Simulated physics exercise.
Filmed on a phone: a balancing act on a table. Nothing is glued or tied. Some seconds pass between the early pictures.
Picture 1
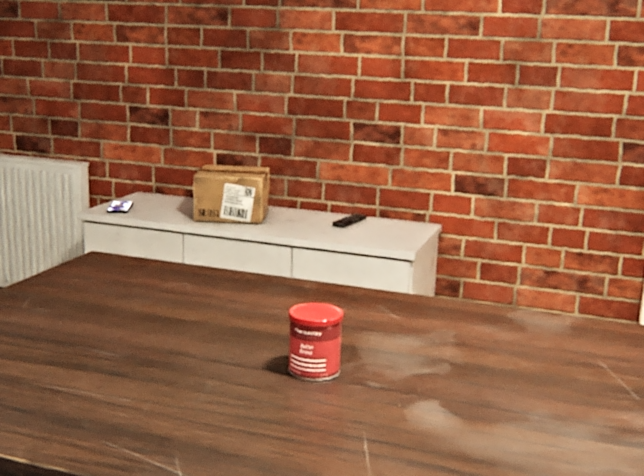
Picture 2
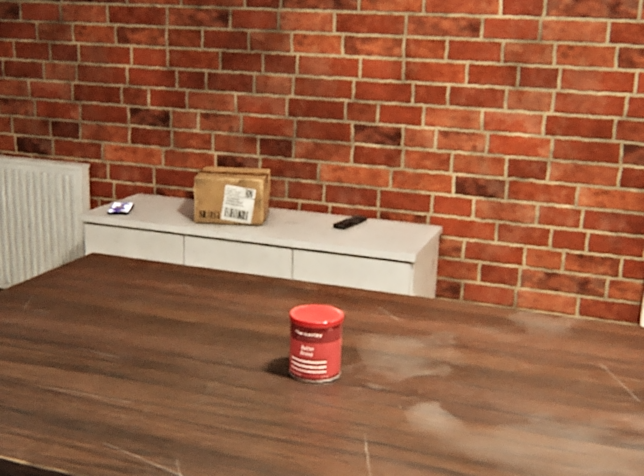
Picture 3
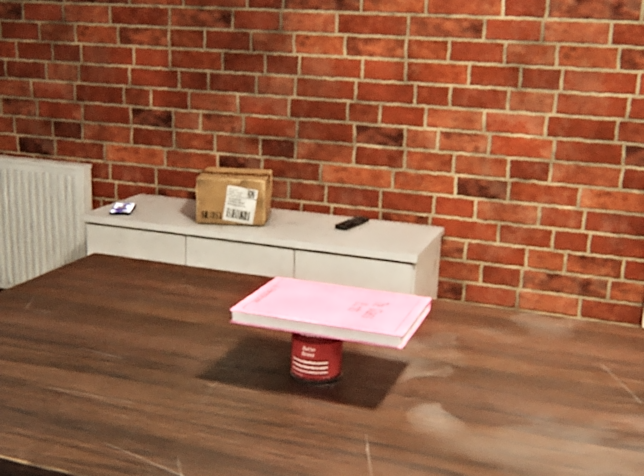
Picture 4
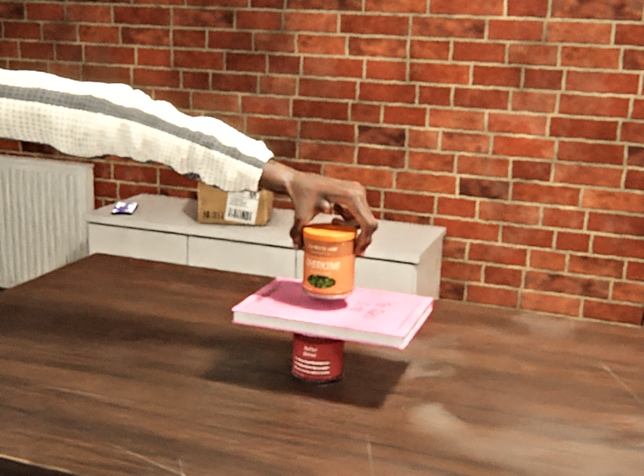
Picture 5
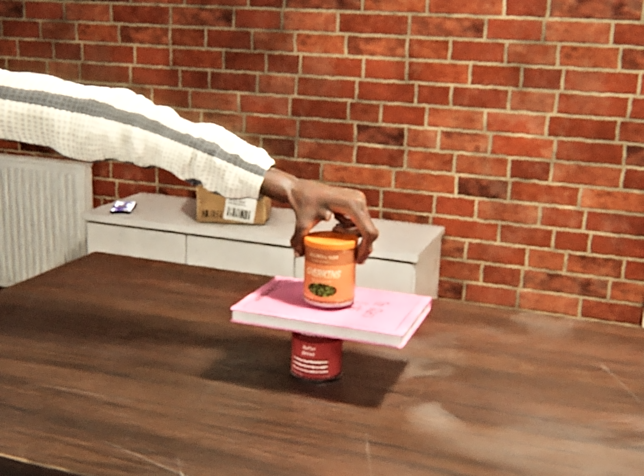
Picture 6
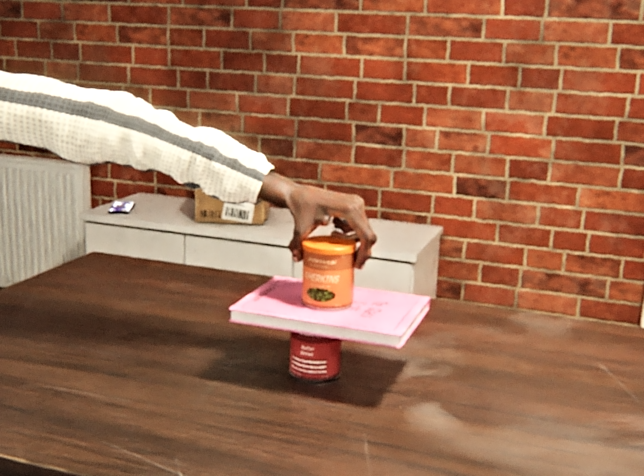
In the video, a red tin stands alone on a wooden table, then a pink book lies across its top. A hand reaching in from the left lowers an orange tin onto the book and keeps hold of it.
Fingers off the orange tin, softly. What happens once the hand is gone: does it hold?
In the end the stack keeps its balance.
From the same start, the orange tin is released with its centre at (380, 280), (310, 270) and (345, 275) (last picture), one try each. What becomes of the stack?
In the first case it comes apart; in the second case it keeps its balance; in the third case it keeps its balance.
Then, 0.30 s after the last picture, nothing has stirred.
Then, 0.70 s after the last picture, orange tin resting near (329, 274).
At rest, all 3 in place. Seen from the same camera at the end, orange tin near (329, 274). The stack holds.
